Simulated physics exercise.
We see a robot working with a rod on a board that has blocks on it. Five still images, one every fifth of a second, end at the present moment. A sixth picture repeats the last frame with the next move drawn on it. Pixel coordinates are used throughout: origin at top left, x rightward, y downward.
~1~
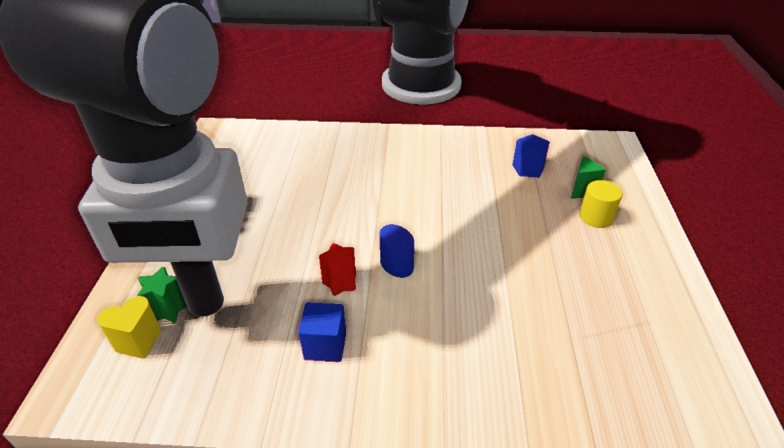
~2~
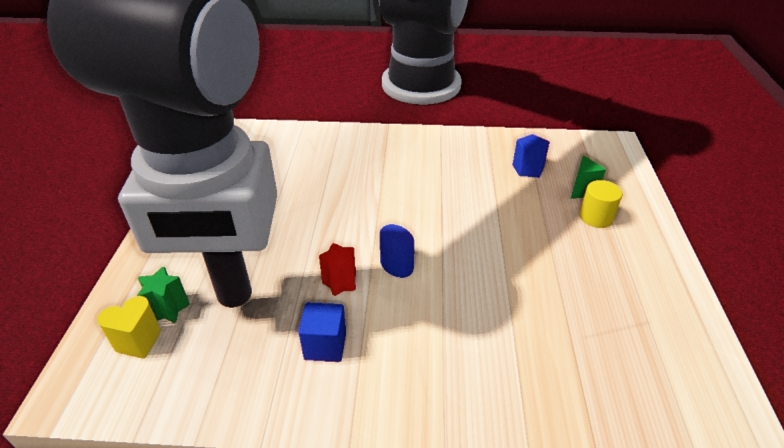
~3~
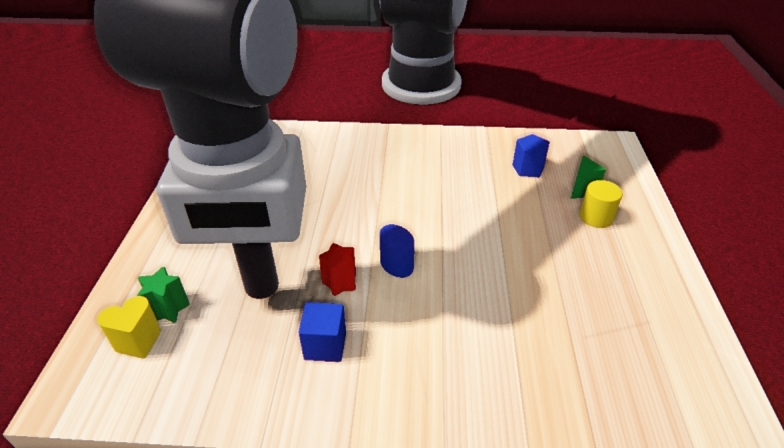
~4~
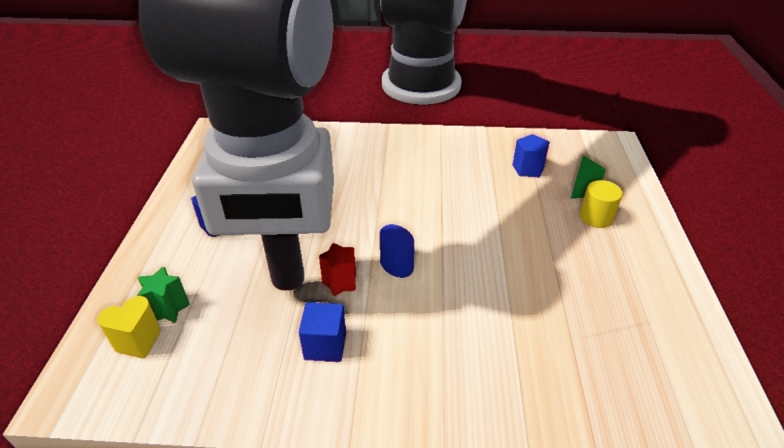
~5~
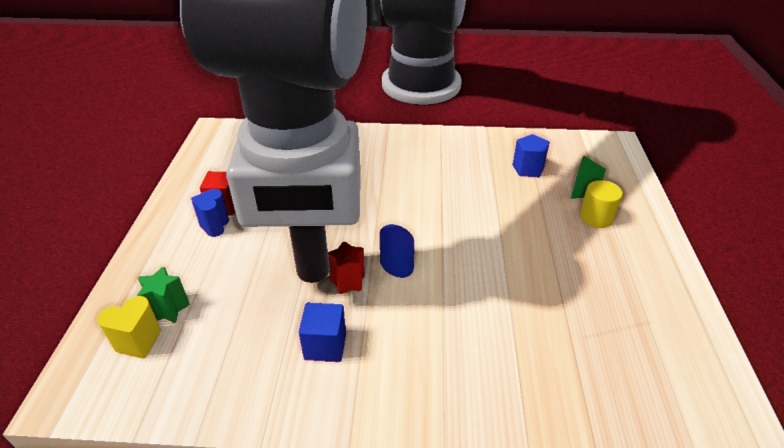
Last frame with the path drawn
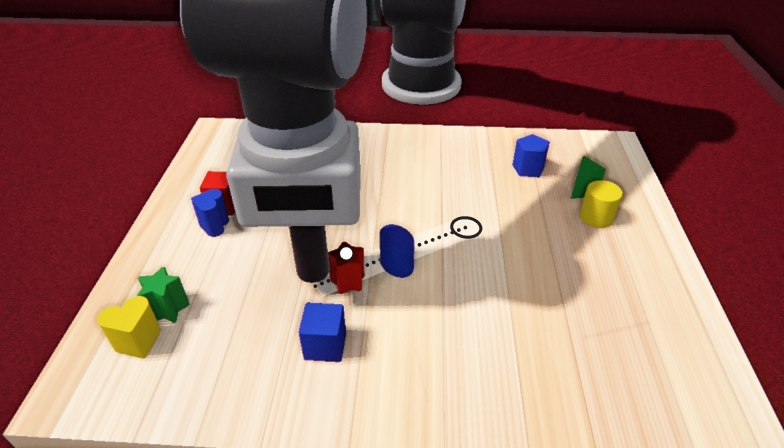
To begin with, a robot arm holds a dark rod over a wooden board, beside a green star and a yellow heart at the left. The rod glides steadily right, touching no blocks on the way, until it is next to the red star, which shifts slightly right.
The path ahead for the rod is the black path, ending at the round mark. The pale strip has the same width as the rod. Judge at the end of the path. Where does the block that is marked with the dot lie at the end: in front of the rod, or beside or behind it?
Slipped clear.
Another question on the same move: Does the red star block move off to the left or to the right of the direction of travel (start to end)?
It shifts rightward.
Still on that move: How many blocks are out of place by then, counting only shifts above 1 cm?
The way I see it, the answer is two.
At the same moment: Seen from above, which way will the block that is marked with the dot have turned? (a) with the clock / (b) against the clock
Letter a.
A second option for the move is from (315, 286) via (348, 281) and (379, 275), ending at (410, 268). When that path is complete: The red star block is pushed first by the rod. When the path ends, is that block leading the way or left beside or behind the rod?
The red star block is leading.
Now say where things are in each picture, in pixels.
In the first picture, tip of the rod (207, 305), middles of tops, blue square block (321, 318), red star block (338, 254), blue oval block (397, 236).
In the second picture, rod (235, 296), nothing pushed.
In the third picture, rod (262, 288), nothing pushed.
In the fourth picture, rod (288, 280), nothing pushed.
In the fifth picture, rod (314, 272), blue square block (321, 318), red star block (346, 253), blue oval block (397, 236).
The line goes from (315, 286) to (466, 227); the dot is on the red star block.
The first path, step by step. One third of the way, rod (370, 250); red star block (399, 240), turned 40° clockwise; blue oval block (425, 231), turned 15° clockwise.
Two thirds of the way, rod (420, 231); red star block (446, 228), turned 65° clockwise; blue oval block (475, 228), turned 40° clockwise.
At the end, rod (468, 214); blue square block unmoved; red star block (466, 221), turned 115° clockwise; blue oval block (496, 233), turned 65° clockwise.
